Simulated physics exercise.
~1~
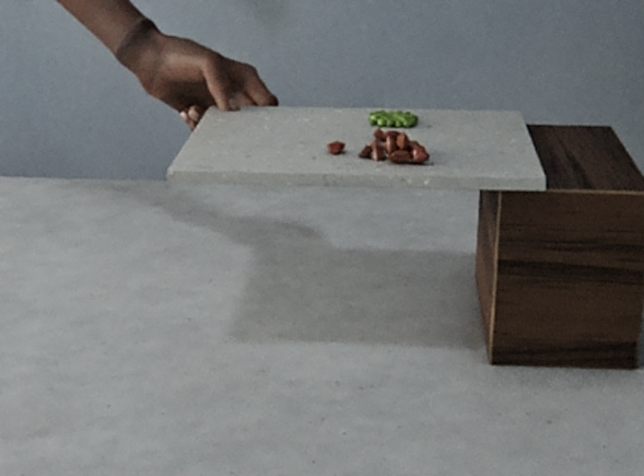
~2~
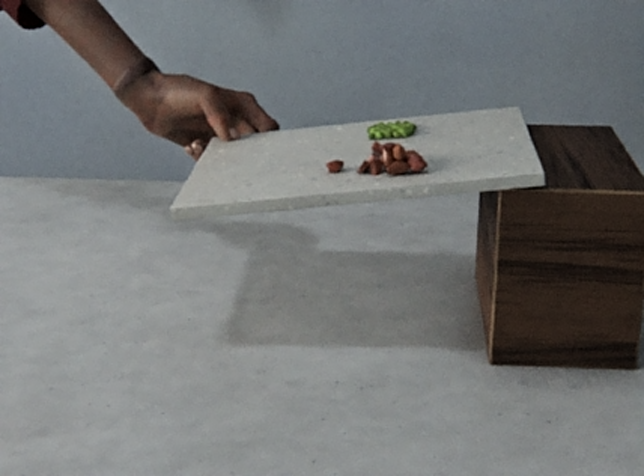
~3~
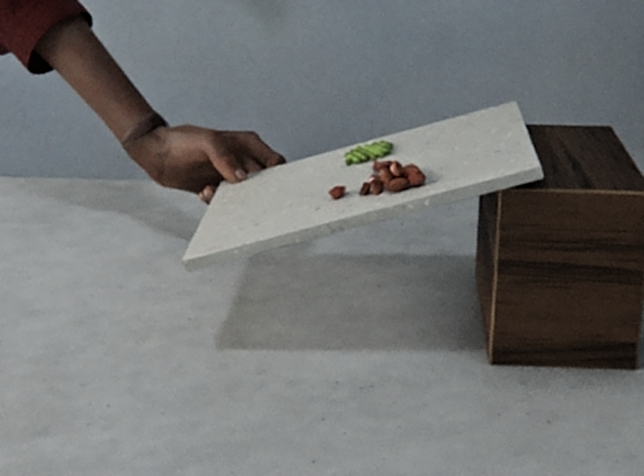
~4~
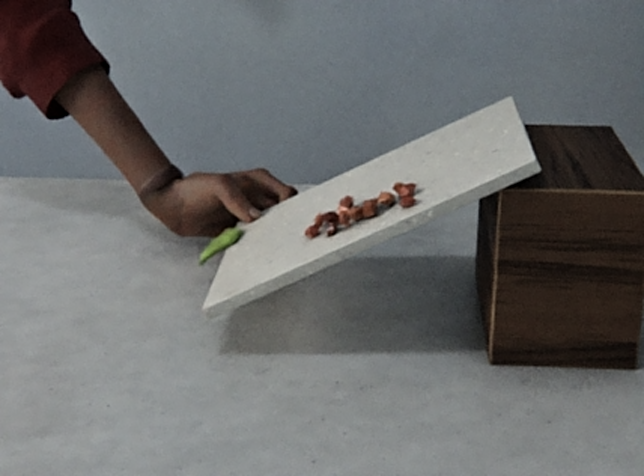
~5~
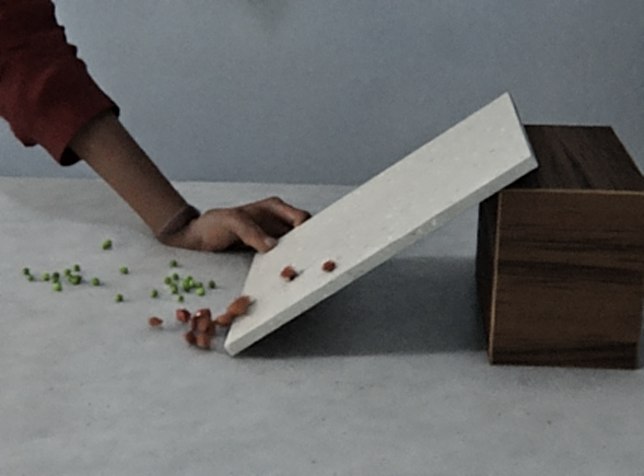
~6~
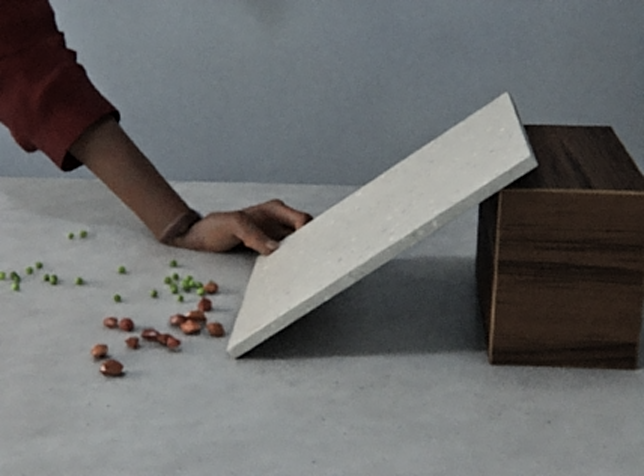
A hand lowers a pale board's left end, and green peas outrun reddish nuts across the counter.
